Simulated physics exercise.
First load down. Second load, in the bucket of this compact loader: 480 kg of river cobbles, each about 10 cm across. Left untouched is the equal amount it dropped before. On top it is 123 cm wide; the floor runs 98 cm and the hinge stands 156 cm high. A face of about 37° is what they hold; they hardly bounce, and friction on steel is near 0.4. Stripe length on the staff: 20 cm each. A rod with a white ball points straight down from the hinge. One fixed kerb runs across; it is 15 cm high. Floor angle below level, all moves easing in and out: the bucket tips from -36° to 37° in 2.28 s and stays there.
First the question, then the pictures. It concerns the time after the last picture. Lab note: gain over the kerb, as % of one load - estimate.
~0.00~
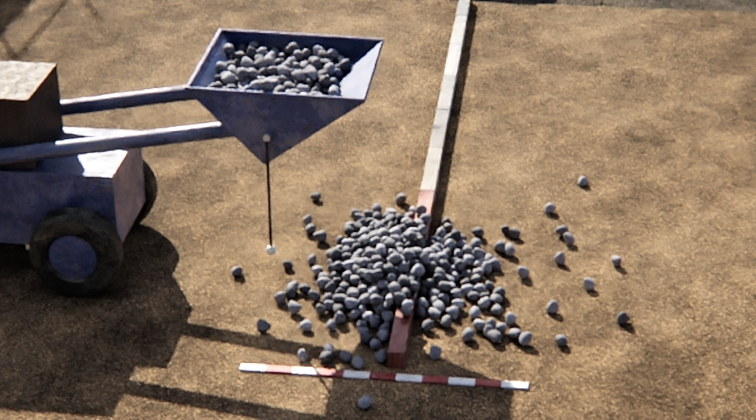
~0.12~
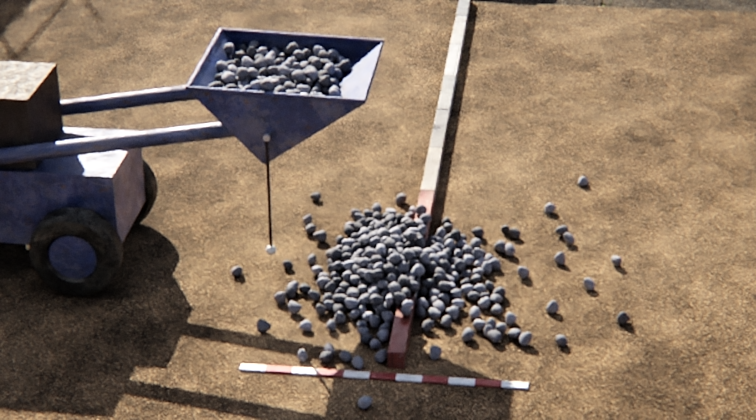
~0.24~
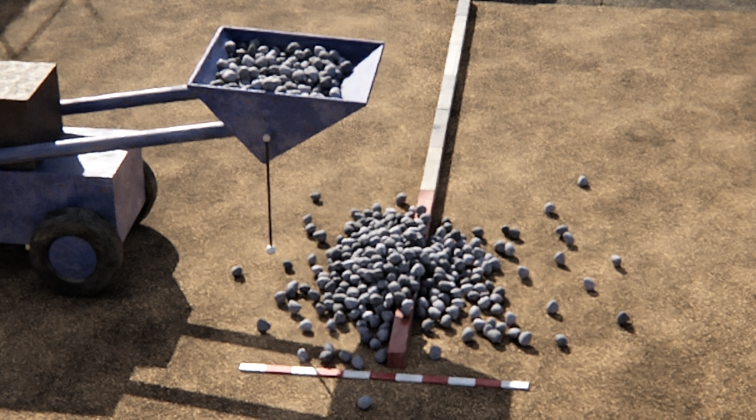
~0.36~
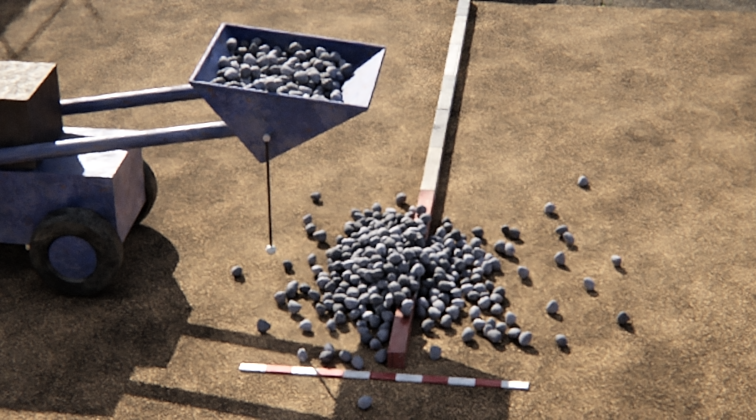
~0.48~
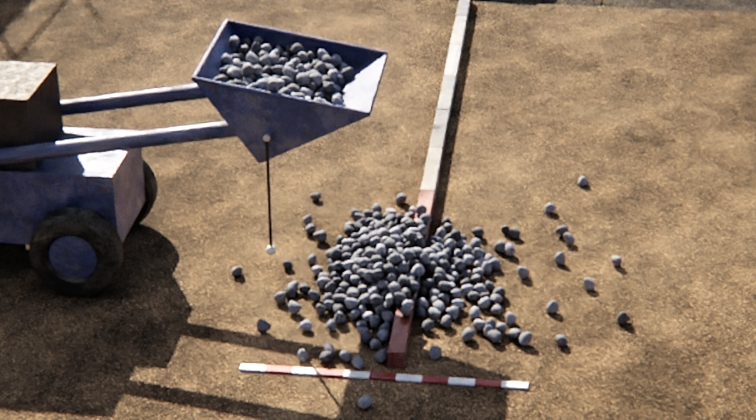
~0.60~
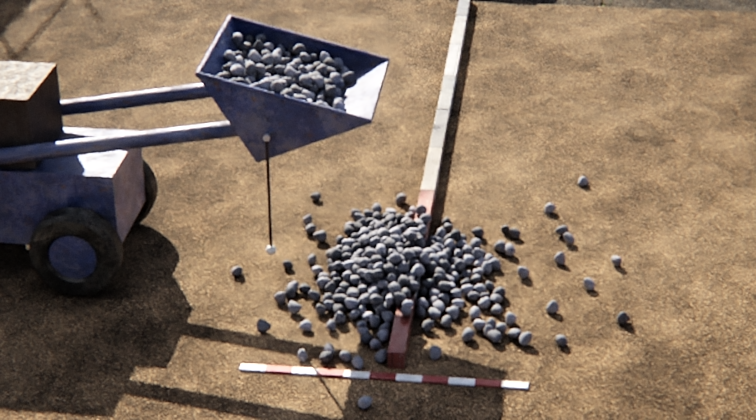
Gain: About 63 %.
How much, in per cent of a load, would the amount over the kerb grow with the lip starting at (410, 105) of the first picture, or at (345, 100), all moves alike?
Near 95 in a hundred, then near 40 in a hundred.
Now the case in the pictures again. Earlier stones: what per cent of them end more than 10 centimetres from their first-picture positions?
Roughly 20 % of them.
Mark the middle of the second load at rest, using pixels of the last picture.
Near (435, 262).
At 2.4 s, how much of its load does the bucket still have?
About 25 per cent is held.
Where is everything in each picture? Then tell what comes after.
Lip at (365, 101), floor tilted -36°, highest stones at (268, 57). The earlier load is highest near (393, 254), 28 cm above ground level, 72 % on this side of the kerb, 28 % over the kerb, in the first picture.
The bucket is at -35°, its lip at (365, 102); the top of the load is at (268, 56); the stones move at 0.0 m/s on average, in the second picture.
The bucket is at -34°, its lip at (366, 104); the top of the load is at (257, 57); the stones move at 0.1 m/s on average, in the third picture.
Lip at (368, 109), floor tilted -31°, highest stones at (245, 56); the stones move at 0.1 m/s on average, in the fourth picture.
The bucket is at -28°, its lip at (369, 114); the top of the load is at (247, 53); the stones move at 0.1 m/s on average, in the fifth picture.
Lip at (371, 121), floor tilted -23°, highest stones at (247, 49); the stones move at 0.2 m/s on average, in the sixth picture.
After 1.7 s the floor is at 26°; in per cent of one load, 98 in the bucket, 73 on this side of the kerb, 28 over the kerb; the foremost stones are at (583, 261).
After 2.4 s the floor is at 37°; in per cent of one load, 25 in the bucket, 128 on this side of the kerb, 47 over the kerb; the foremost stones are at (583, 261).
After 2.7 s the floor is at 37°; in per cent of one load, 0 in the bucket, 125 on this side of the kerb, 74 over the kerb; the foremost stones are at (586, 263).
After 5.6 s the floor is at 37°; in per cent of one load, 0 in the bucket, 108 on this side of the kerb, 92 over the kerb; the foremost stones are at (604, 273). Net gain over the kerb, 63.
